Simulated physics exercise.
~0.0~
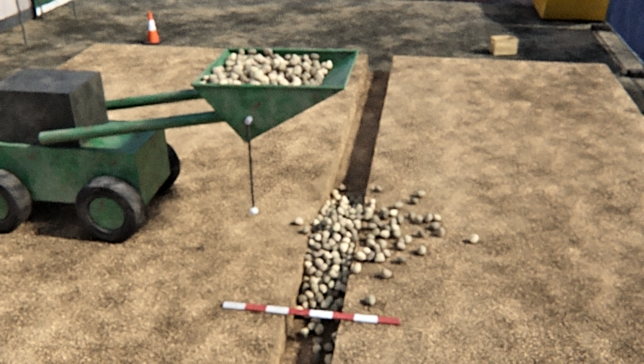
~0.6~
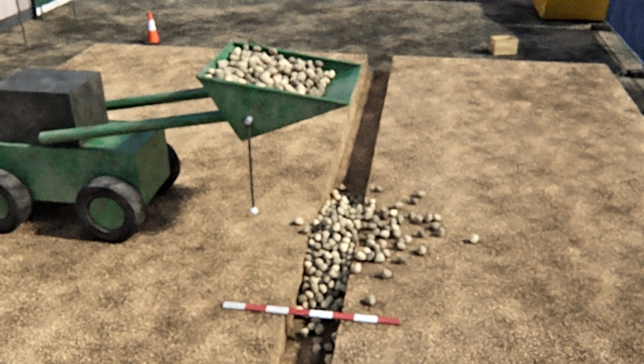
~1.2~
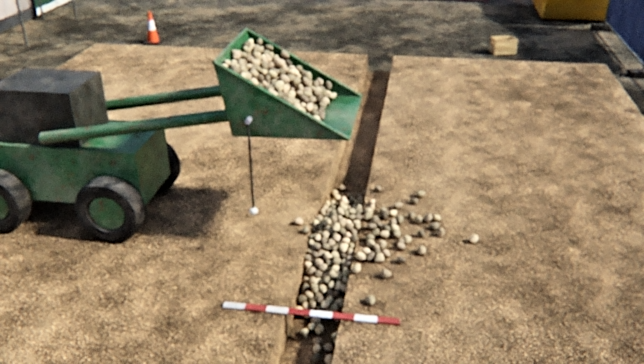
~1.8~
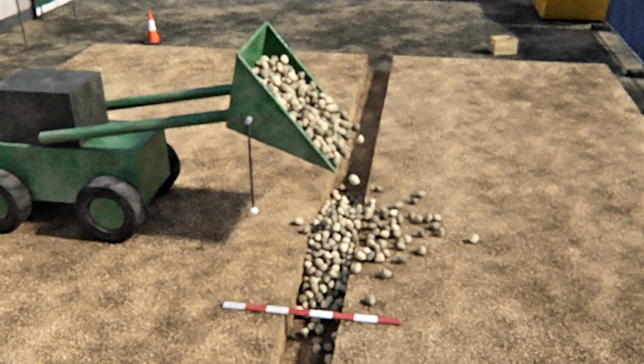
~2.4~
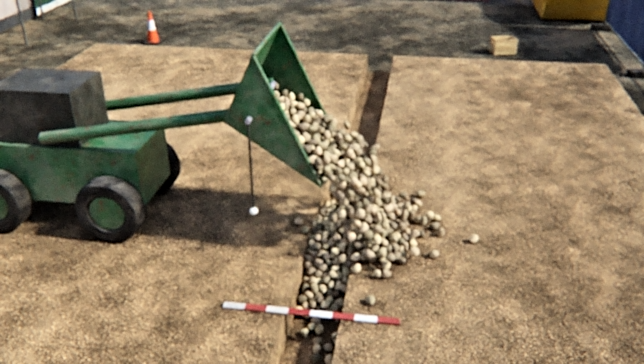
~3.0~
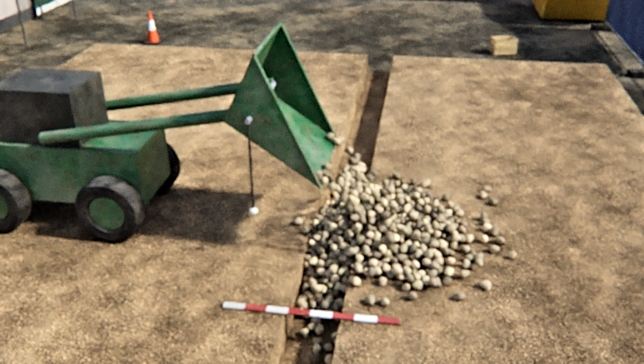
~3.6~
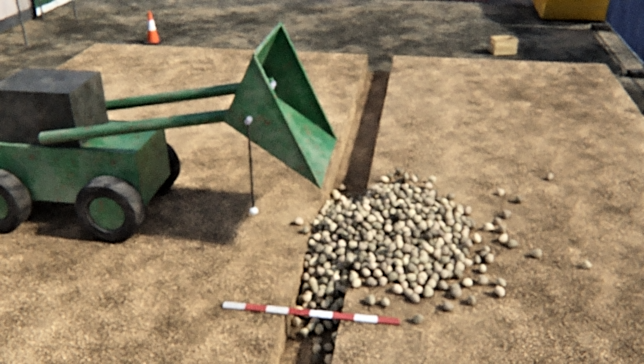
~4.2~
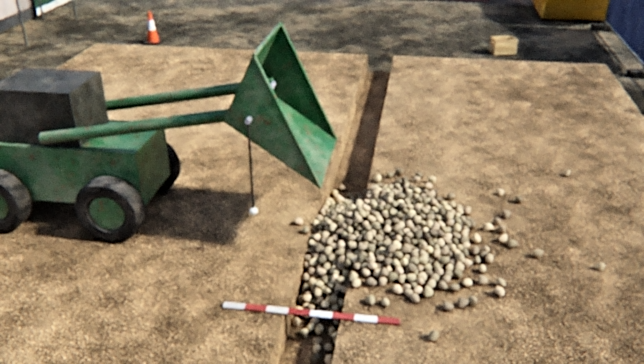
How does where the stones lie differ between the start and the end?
At the start some of the stones are up in the loader's bucket and the rest lie in and around the trench. At the end they are all lower down and further right overall, in a wide heap over the trench and the ground to its right.
